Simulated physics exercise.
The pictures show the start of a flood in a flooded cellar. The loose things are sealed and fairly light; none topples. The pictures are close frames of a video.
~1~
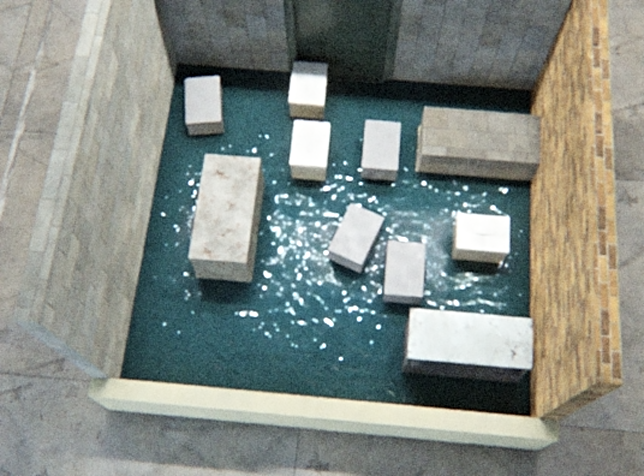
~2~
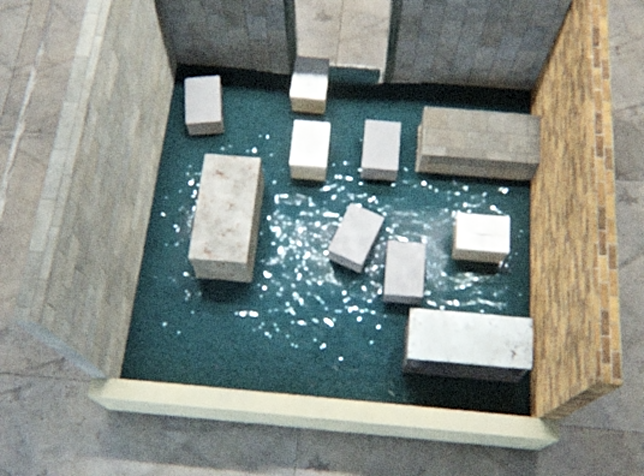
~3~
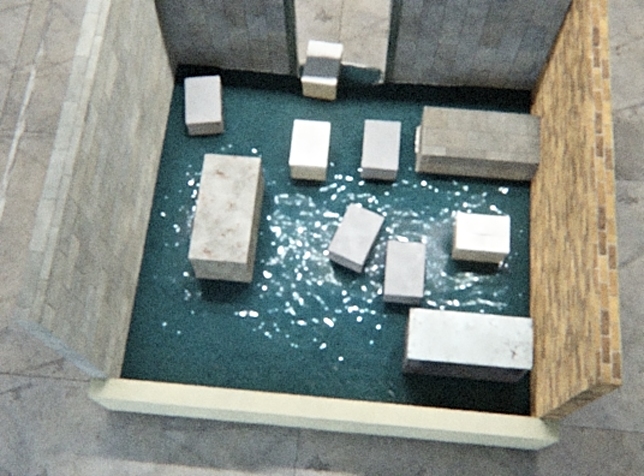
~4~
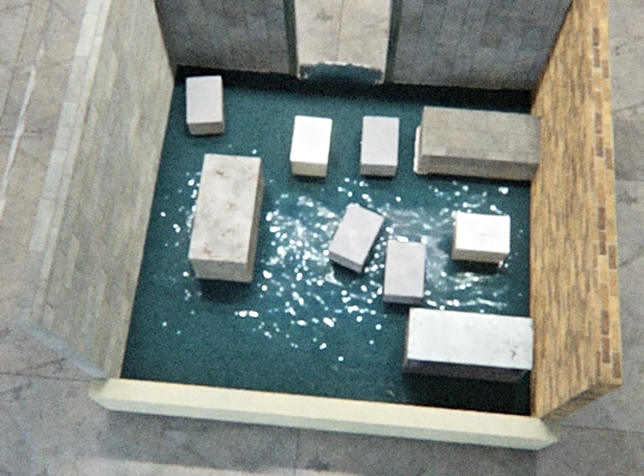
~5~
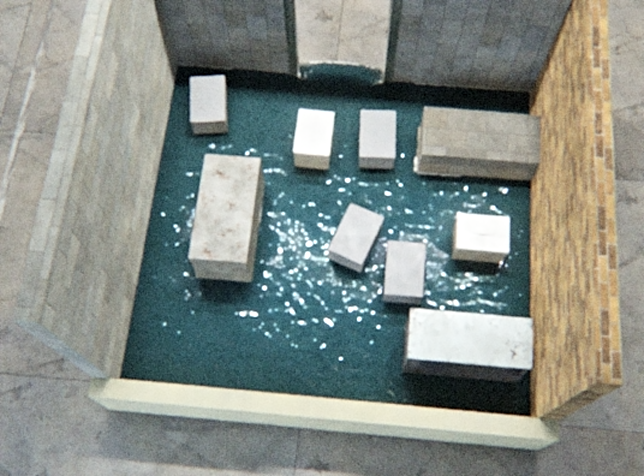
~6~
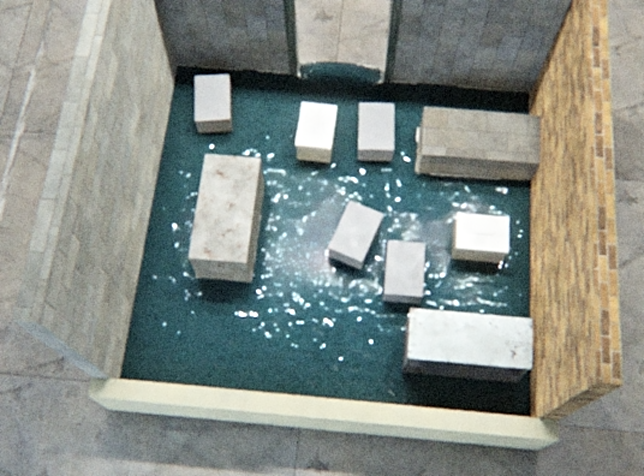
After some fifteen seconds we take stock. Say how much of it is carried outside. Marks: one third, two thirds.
That comes to at least two thirds.
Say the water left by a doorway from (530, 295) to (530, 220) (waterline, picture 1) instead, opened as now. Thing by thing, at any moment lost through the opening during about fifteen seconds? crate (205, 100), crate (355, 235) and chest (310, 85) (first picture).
In that order: No, out, no.
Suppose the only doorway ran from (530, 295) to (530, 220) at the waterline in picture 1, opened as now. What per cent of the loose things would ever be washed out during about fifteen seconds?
Near 60 in a hundred.
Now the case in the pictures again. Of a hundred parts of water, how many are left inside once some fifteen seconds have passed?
Near 60 in a hundred.
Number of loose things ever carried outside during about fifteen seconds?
5 of them.
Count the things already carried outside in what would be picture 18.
That makes 3.
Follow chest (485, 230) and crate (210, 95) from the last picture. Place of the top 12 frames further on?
At about (456, 210) and (268, 80).
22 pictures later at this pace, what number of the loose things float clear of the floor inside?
That makes 2.
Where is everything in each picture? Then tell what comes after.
A crate at (382, 145), afloat; a chest at (310, 143), afloat; 0 of 7 have shifted, in the first picture.
A crate at (382, 145) floats; a chest at (310, 143) floats; 1 of 7 have shifted, in the second picture.
A crate at (381, 144) floats; a chest at (310, 143) floats; 1 of 7 have shifted, in the third picture.
A crate at (380, 141), afloat, close to its start; a chest at (311, 139) floats, close to its start; 3 of 7 have shifted, in the fourth picture.
A crate at (378, 134), afloat, close to its start; a chest at (314, 132), afloat, close to its start; 4 of 7 have shifted, in the fifth picture.
A crate at (376, 126), afloat, close to its start; a chest at (316, 125), afloat, close to its start; 4 of 7 have shifted, in the sixth picture.
A moment on, 1 of 7 are out; 6 afloat.
Next, 3 of 7 are out; 4 afloat.
Later, 5 of 7 are out; 2 afloat.
In the end, 5 of 7 are out; 2 afloat.
